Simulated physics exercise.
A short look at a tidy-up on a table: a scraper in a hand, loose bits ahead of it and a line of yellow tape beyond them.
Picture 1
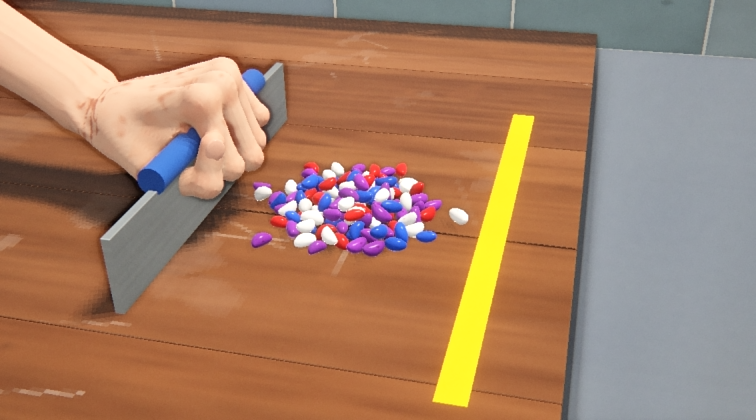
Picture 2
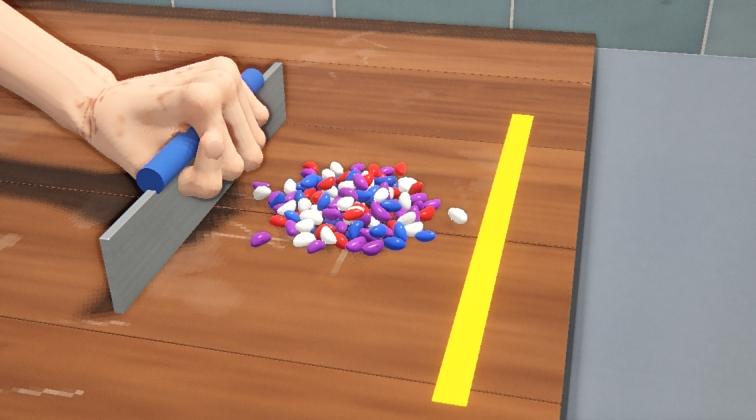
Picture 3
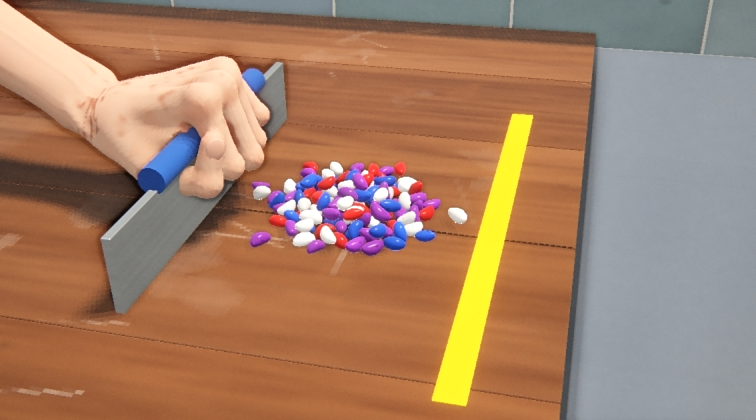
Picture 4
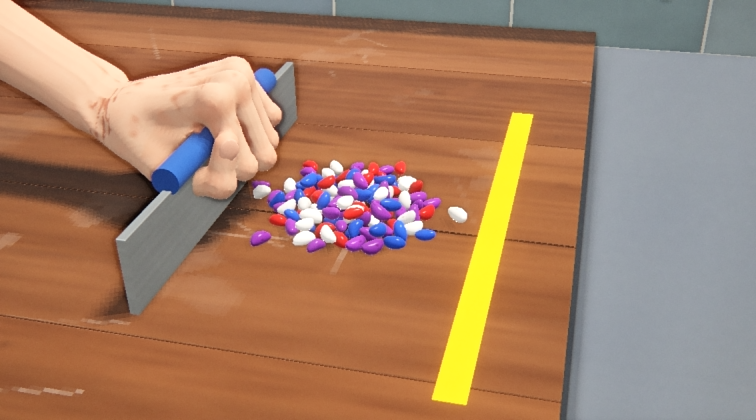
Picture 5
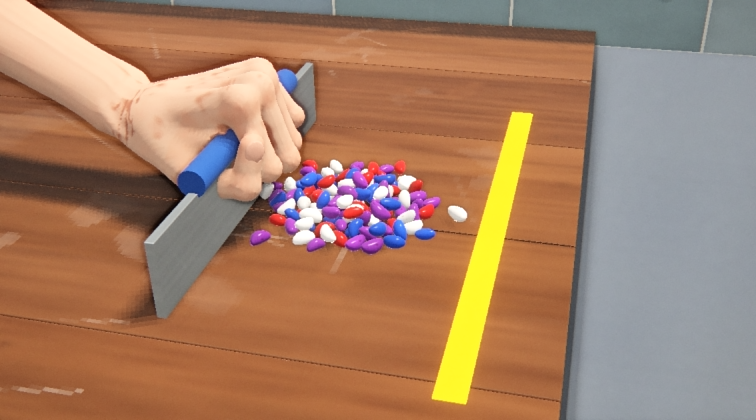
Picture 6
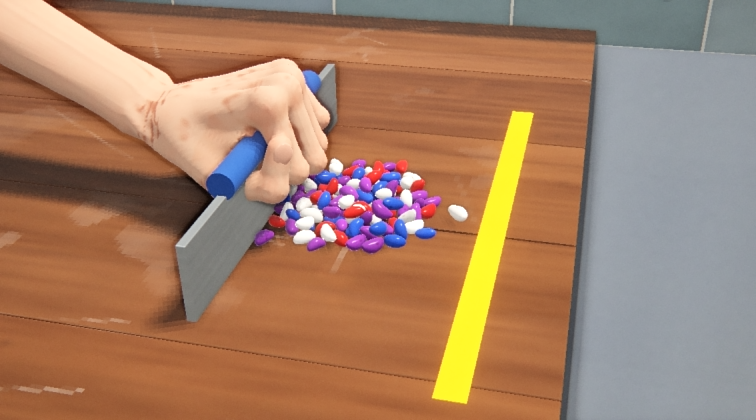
Hand with a blue-handled scraper resting, then sliding right across a wooden table into the near side of a multicoloured bean heap.
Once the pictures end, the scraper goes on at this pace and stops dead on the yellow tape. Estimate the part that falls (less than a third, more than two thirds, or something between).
Over the edge goes from one third to two thirds of it.
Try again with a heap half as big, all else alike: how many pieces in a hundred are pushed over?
Near 30 %.
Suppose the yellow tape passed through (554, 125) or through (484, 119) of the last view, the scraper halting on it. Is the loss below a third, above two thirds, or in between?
In turn: Over two thirds; under a third.
Soon after the last picture, scraper still moving, near (394, 148); heap all on the table, its front near (516, 210).
A little later, scraper stopped at the yellow tape; heap about a quarter over the edge.
Later still, scraper stopped at the yellow tape; heap about half over the edge.
At rest, scraper stopped at the yellow tape; heap about half over the edge.
